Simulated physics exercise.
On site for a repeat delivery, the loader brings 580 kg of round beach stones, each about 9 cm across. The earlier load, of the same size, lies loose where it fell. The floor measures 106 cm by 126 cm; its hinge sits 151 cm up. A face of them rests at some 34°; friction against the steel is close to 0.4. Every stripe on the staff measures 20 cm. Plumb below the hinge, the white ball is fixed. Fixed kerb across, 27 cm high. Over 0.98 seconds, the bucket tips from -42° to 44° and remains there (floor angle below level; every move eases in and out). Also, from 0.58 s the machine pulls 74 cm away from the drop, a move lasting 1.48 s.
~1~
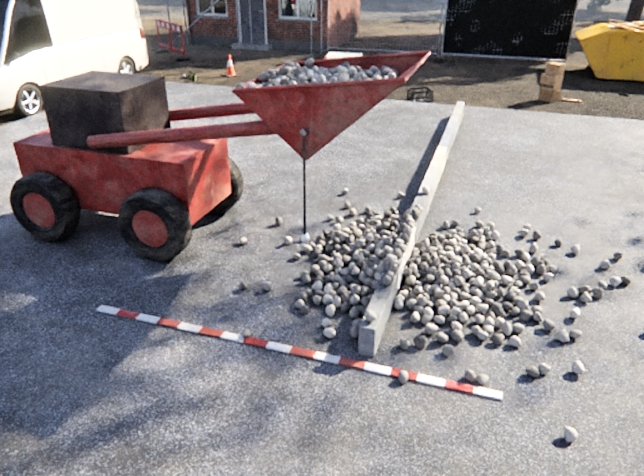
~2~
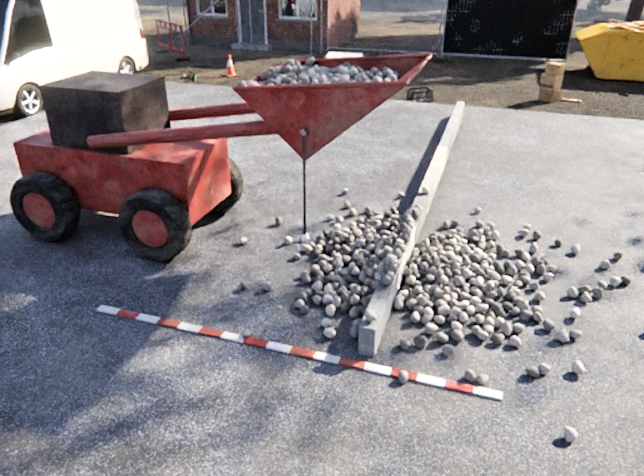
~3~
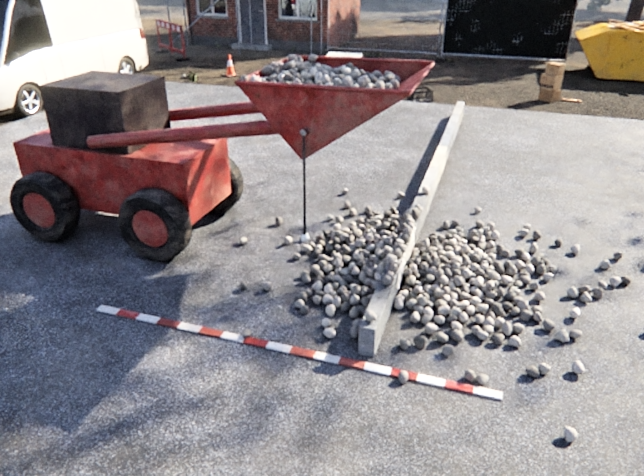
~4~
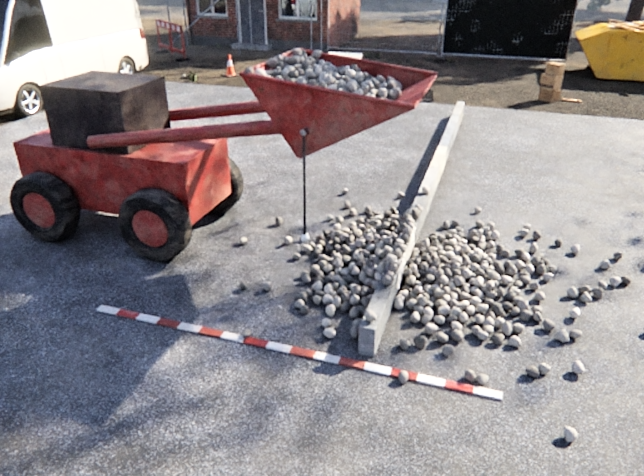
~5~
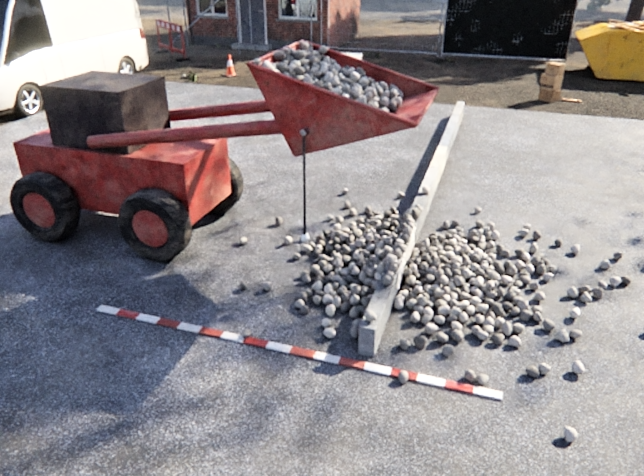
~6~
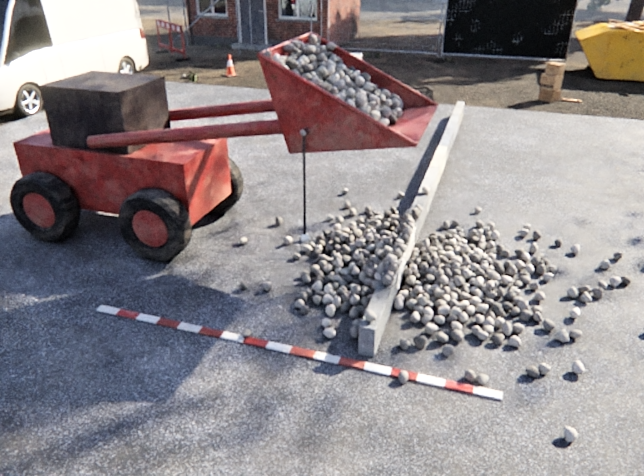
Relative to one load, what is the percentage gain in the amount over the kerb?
A gain of about 36 per cent.
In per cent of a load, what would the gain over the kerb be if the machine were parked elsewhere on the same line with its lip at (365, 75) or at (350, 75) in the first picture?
Near 10 in a hundred first, near 5 in a hundred second.
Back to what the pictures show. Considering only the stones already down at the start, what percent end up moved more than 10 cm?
Roughly 25 % of them.
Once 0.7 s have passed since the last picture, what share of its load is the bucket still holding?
I'd say about 45 per cent.
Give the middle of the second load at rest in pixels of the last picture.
Near (382, 253).
Then, 0.3 s after the last picture the floor is at 31°; in per cent of one load, 100 in the bucket, 54 on this side of the kerb, 46 over the kerb; the foremost stones are past the picture's edge.
Then, 0.7 s after the last picture the floor is at 44°; in per cent of one load, 46 in the bucket, 102 on this side of the kerb, 51 over the kerb; the foremost stones are past the picture's edge.
Then, 2.1 s after the last picture the floor is at 44°; in per cent of one load, 0 in the bucket, 118 on this side of the kerb, 81 over the kerb; the foremost stones are past the picture's edge.
Then, 4.9 s after the last picture the floor is at 44°; in per cent of one load, 0 in the bucket, 118 on this side of the kerb, 81 over the kerb; the foremost stones are past the picture's edge. Net gain over the kerb, 36.
